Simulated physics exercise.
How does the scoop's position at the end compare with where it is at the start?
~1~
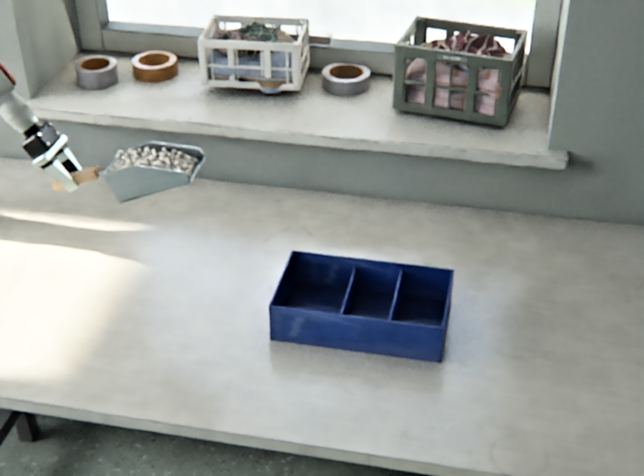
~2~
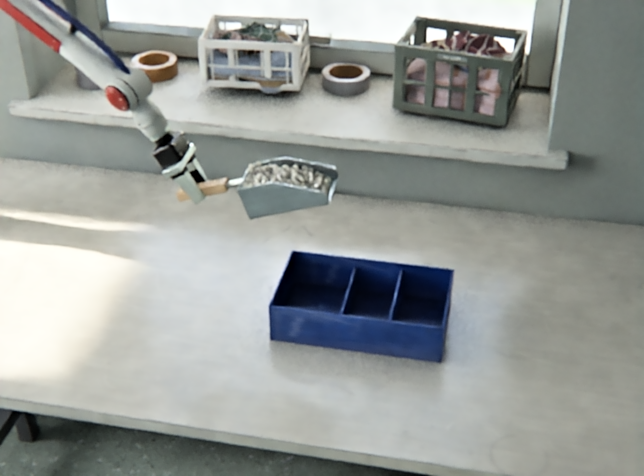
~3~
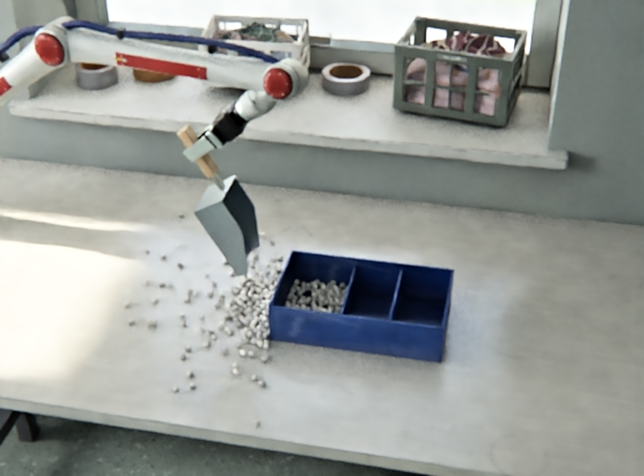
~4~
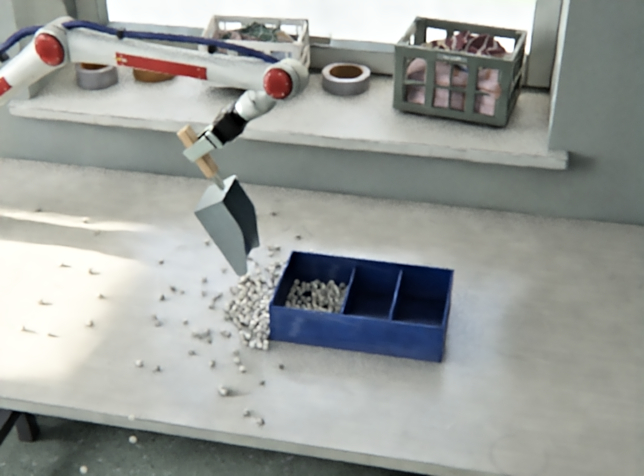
At the start the scoop is farther left and higher in the view, near the windowsill. At the end it is farther right and lower, just beside the left end of the blue box.
